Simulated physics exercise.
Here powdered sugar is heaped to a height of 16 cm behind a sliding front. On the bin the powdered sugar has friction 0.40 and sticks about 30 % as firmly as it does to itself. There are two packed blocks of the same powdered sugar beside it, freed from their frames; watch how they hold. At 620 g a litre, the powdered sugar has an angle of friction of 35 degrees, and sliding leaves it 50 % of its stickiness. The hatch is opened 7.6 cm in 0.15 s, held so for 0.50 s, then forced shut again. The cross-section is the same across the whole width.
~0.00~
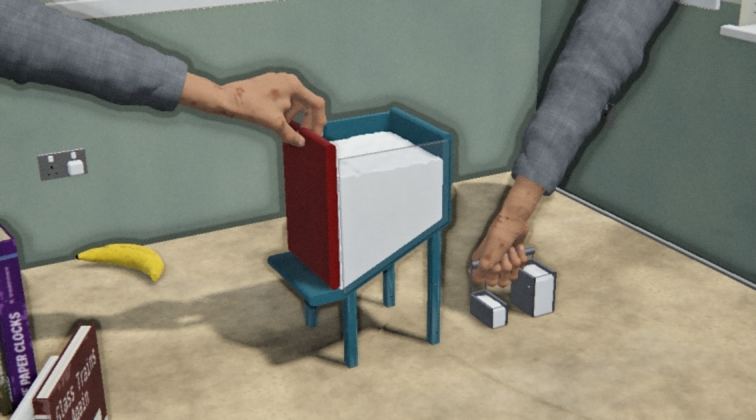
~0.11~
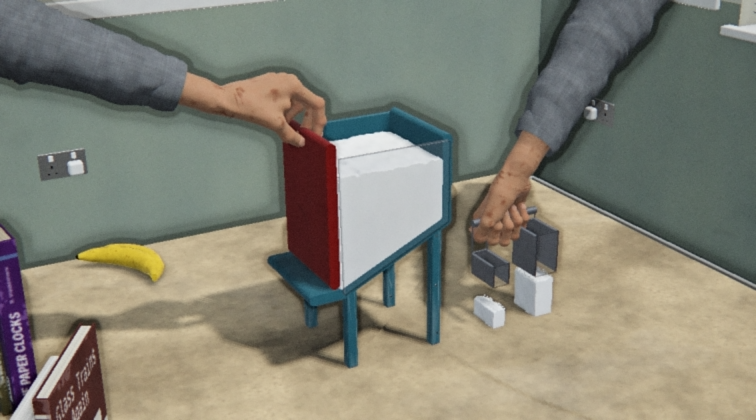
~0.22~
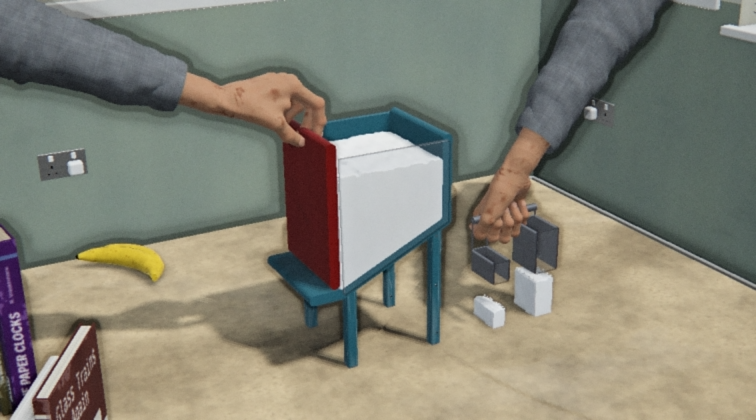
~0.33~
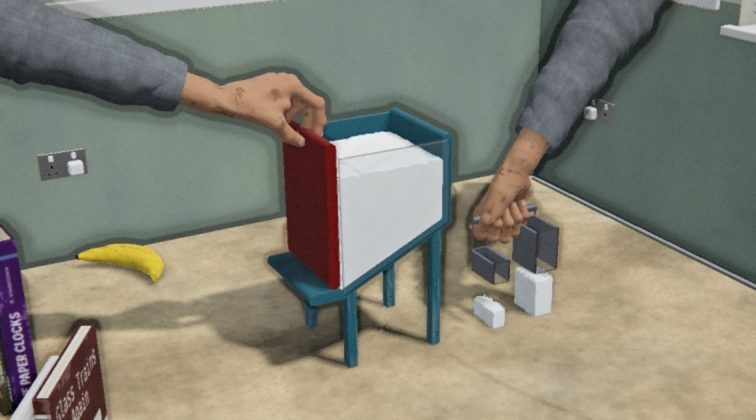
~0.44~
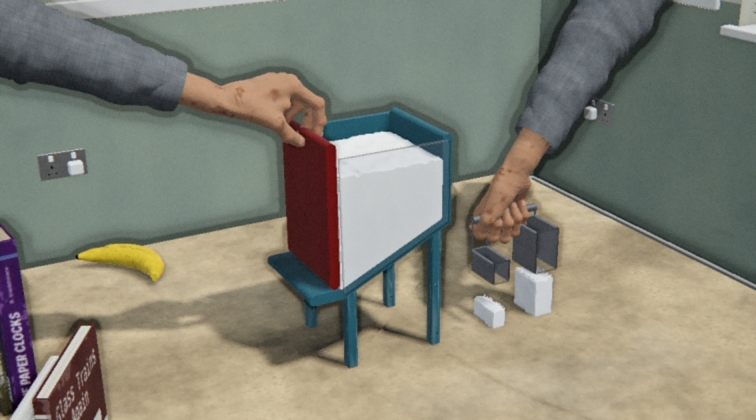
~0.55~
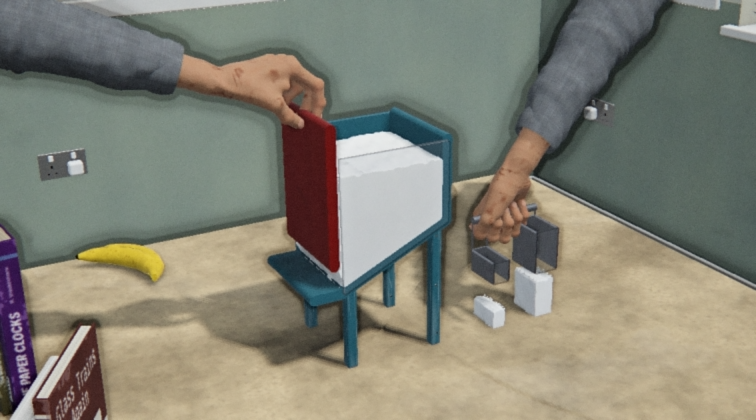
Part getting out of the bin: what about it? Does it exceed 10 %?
No.
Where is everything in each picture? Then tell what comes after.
Top of the hatch at (332, 150), not yet moved; top of the powdered sugar at (353, 176); blocks stand 2.8 cm, 6.1 cm (left to right), in the first frame.
Top of the hatch at (332, 150), not yet moved; top of the powdered sugar at (353, 176); blocks stand 2.8 cm, 6.1 cm (left to right), in the second frame.
Top of the hatch at (332, 150), not yet moved; top of the powdered sugar at (353, 176); blocks stand 2.8 cm, 6.1 cm (left to right), in the third frame.
Top of the hatch at (332, 150), not yet moved; top of the powdered sugar at (353, 176); blocks stand 2.8 cm, 6.1 cm (left to right), in the fourth frame.
Top of the hatch at (332, 150), not yet moved; top of the powdered sugar at (353, 176); blocks stand 2.8 cm, 6.1 cm (left to right), in the fifth frame.
Top of the hatch at (332, 131), moved 2.5 cm; top of the powdered sugar at (353, 176); blocks stand 2.8 cm, 6.1 cm (left to right), in the sixth frame.
After 0.72 s, the hatch is 7.6 cm open and 0 % is out.
After 0.91 s, the hatch is 7.6 cm open and 0 % is out.
After 1.11 s, the hatch is 7.6 cm open and 0 % is out.
After 1.30 s, the hatch is 2.1 cm open and 0 % is out.
After 1.56 s, at the end, the hatch is shut and 1 % is out.
